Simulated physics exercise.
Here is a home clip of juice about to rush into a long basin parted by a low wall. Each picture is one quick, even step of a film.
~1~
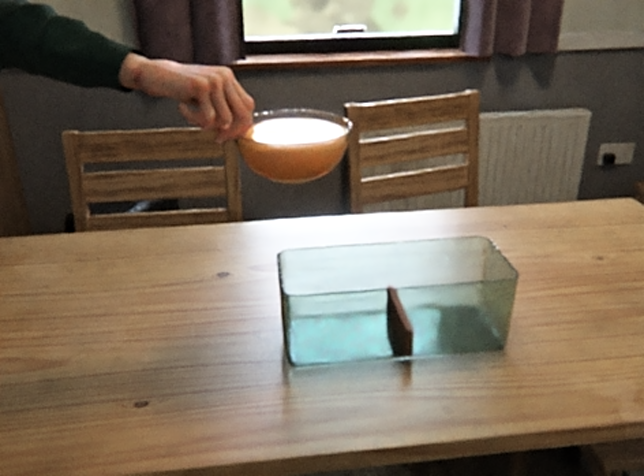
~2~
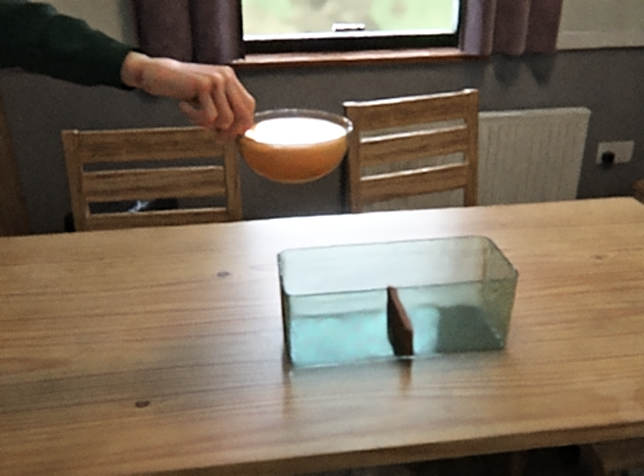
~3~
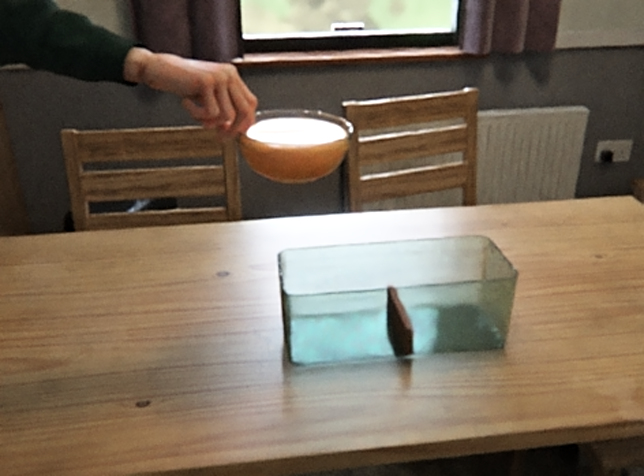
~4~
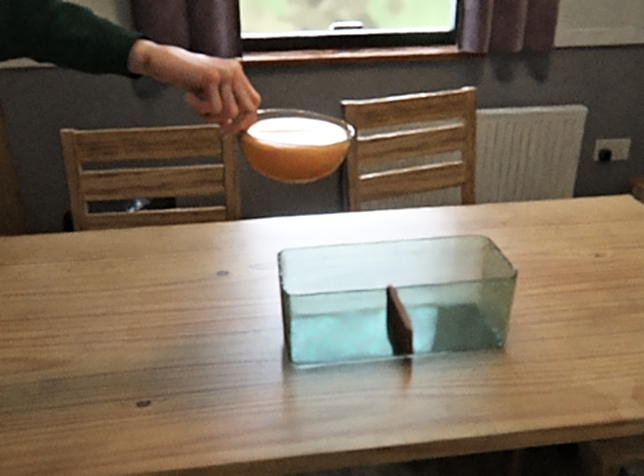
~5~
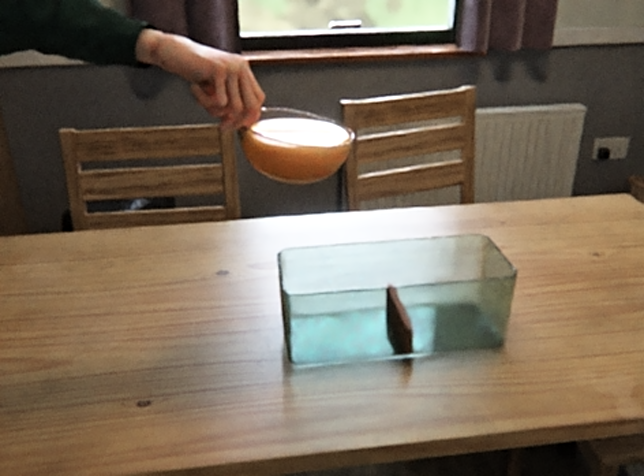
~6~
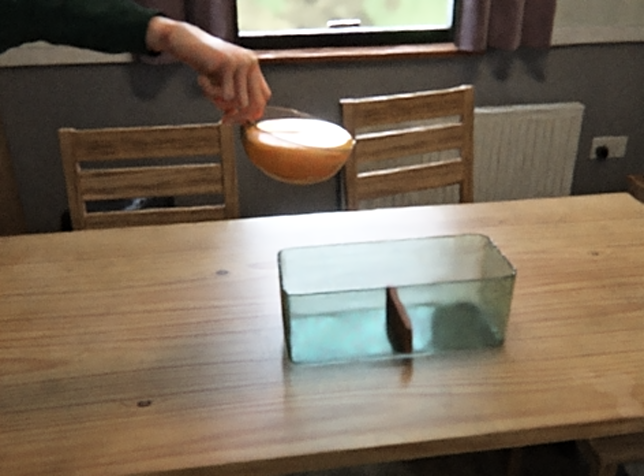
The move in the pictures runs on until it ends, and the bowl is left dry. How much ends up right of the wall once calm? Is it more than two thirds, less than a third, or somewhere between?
Short answer, the right side holds a middle share of a third to two thirds.
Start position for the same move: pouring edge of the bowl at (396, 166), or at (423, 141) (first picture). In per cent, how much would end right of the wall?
In order, some 80 and 90 percent.
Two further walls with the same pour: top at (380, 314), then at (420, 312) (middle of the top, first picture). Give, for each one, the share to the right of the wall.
It would come to roughly 65 per cent the first time and roughly 15 per cent the second.
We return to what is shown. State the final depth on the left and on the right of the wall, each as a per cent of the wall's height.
I'd put the left at about 40 and the right at about 30.
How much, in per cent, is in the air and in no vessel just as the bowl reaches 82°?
That comes to near 55 percent.
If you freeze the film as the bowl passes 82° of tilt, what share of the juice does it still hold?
Remaining share, estimated: 20 %.
A moment on, the bowl is tipped on its side and 20 per cent is still to pour, 8 is left of the wall and 19 right of it.
Next, the bowl is tipped right over and 0 per cent is still to pour, 53 is left of the wall and 44 right of it.
Then the bowl is tipped right over and 0 per cent is still to pour, 54 is left of the wall and 43 right of it.
Later the bowl is tipped right over and 0 per cent is still to pour, 54 is left of the wall and 44 right of it.
Finally, 54 per cent lies left of the wall, 44 right of it and 2 outside.
